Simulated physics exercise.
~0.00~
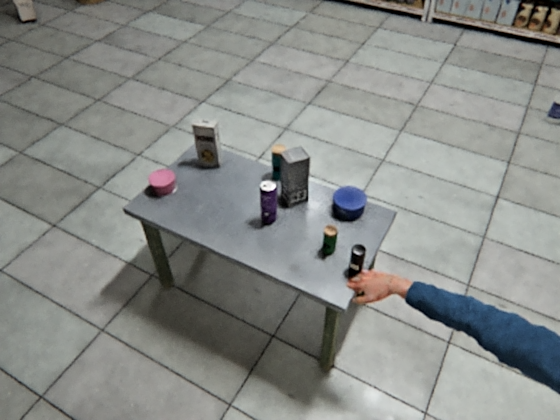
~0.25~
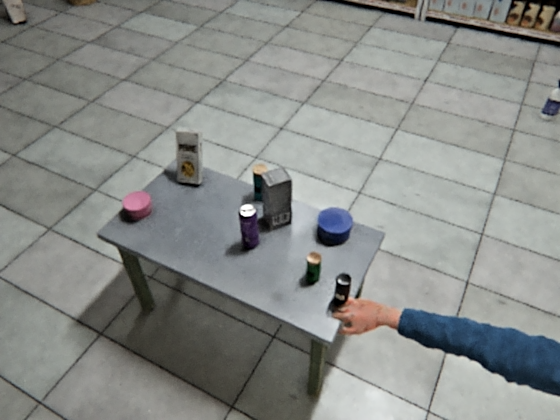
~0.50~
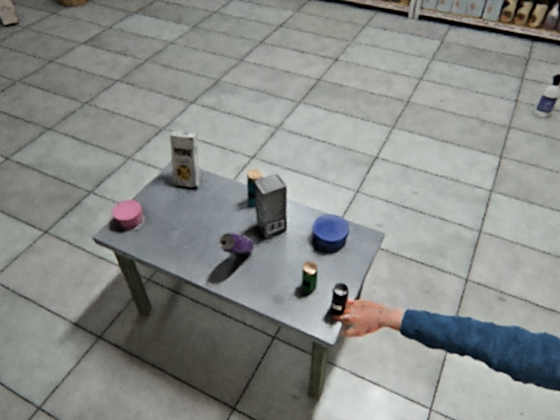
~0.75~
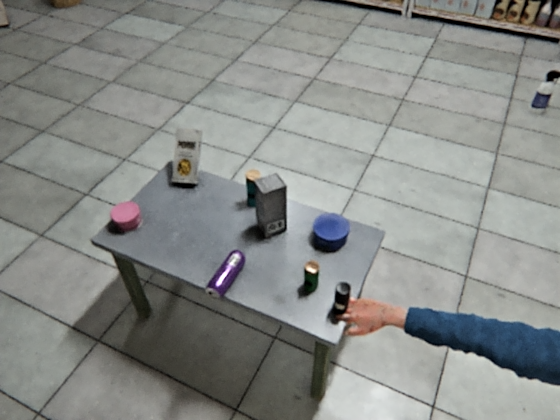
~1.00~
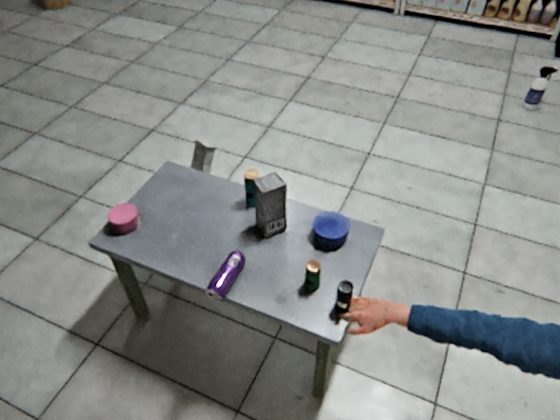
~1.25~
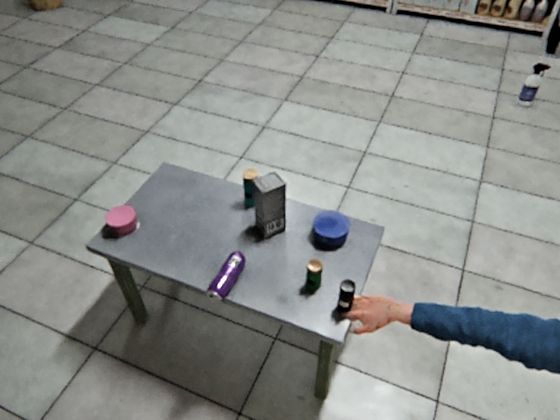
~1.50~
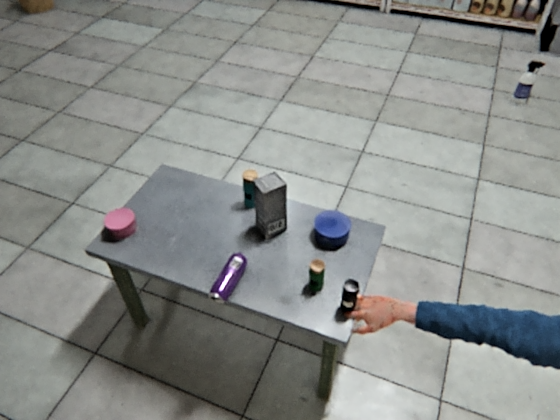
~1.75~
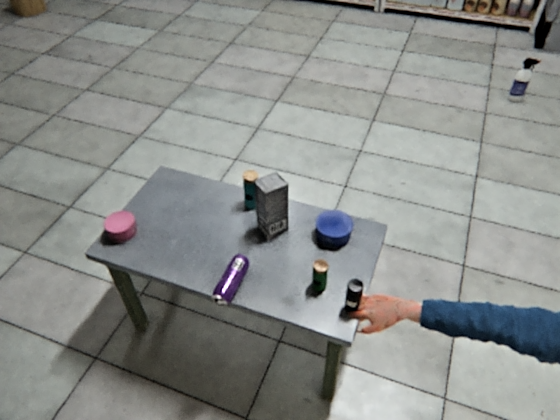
On a jolted grey table, a purple can topples and a white packet falls off.
